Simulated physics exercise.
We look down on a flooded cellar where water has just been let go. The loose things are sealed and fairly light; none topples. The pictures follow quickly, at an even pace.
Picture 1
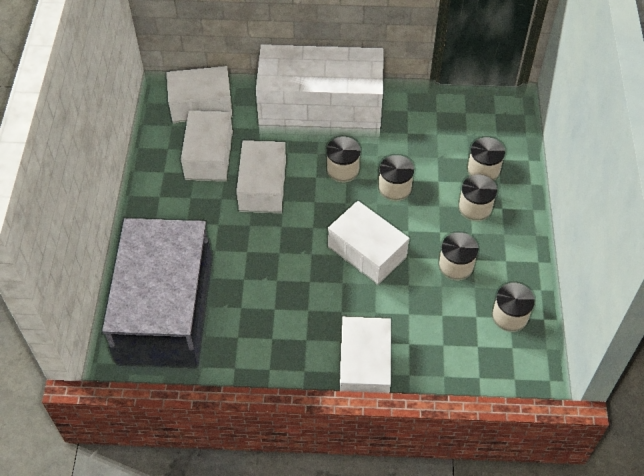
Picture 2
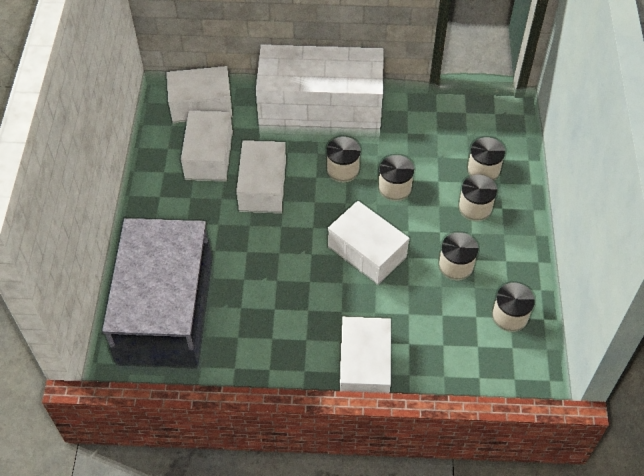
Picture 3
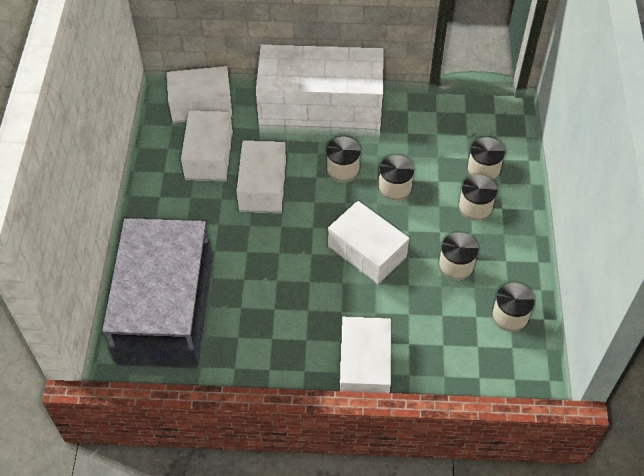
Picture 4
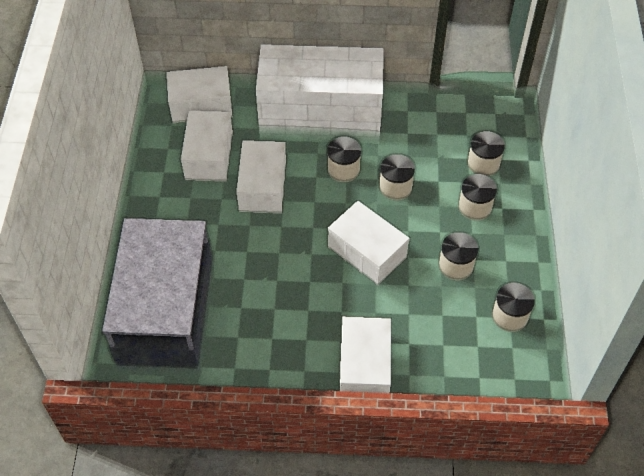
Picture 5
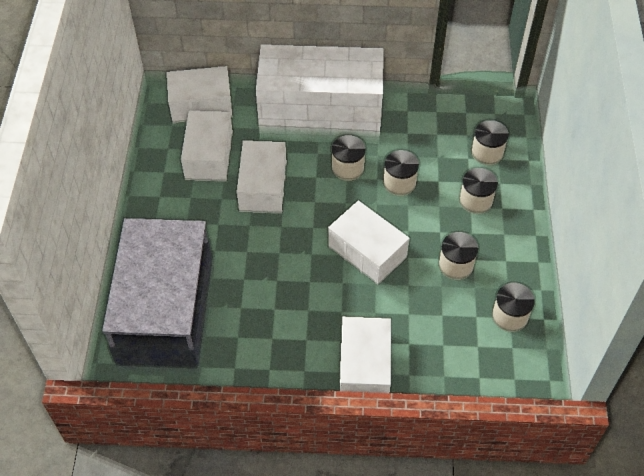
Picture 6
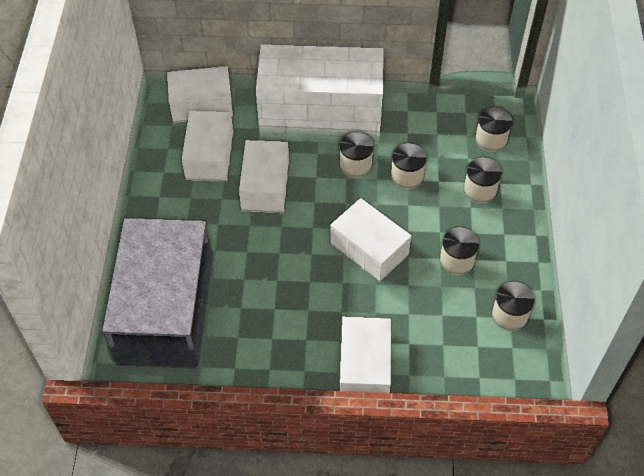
A dark door opens at the back, then several round pails drift slightly toward it.
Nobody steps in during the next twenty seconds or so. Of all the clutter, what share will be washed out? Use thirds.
Share: Two thirds or above.
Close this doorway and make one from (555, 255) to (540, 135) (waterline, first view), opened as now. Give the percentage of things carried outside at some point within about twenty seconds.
About 90 per cent.
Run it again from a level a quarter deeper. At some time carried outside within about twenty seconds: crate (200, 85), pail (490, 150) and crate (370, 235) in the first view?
In that order: Stays, carried outside, washed out.
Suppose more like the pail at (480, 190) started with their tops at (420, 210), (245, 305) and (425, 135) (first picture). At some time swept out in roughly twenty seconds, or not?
In that order: Carried outside, no, washed out.
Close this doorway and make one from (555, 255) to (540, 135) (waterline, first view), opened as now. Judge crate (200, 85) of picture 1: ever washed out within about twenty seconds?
For that one: Inside.
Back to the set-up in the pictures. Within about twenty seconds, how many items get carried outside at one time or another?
I count 8.
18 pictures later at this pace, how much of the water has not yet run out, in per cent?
Some 70 per cent.
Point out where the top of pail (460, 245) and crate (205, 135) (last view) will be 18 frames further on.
Near (504, 102) and (269, 139).
A moment on, 1 of 11 are out; 10 afloat.
Next, 4 of 11 are out; 7 afloat.
Later, 7 of 11 are out; 4 afloat.
In the end, 8 of 11 are out; 3 afloat.
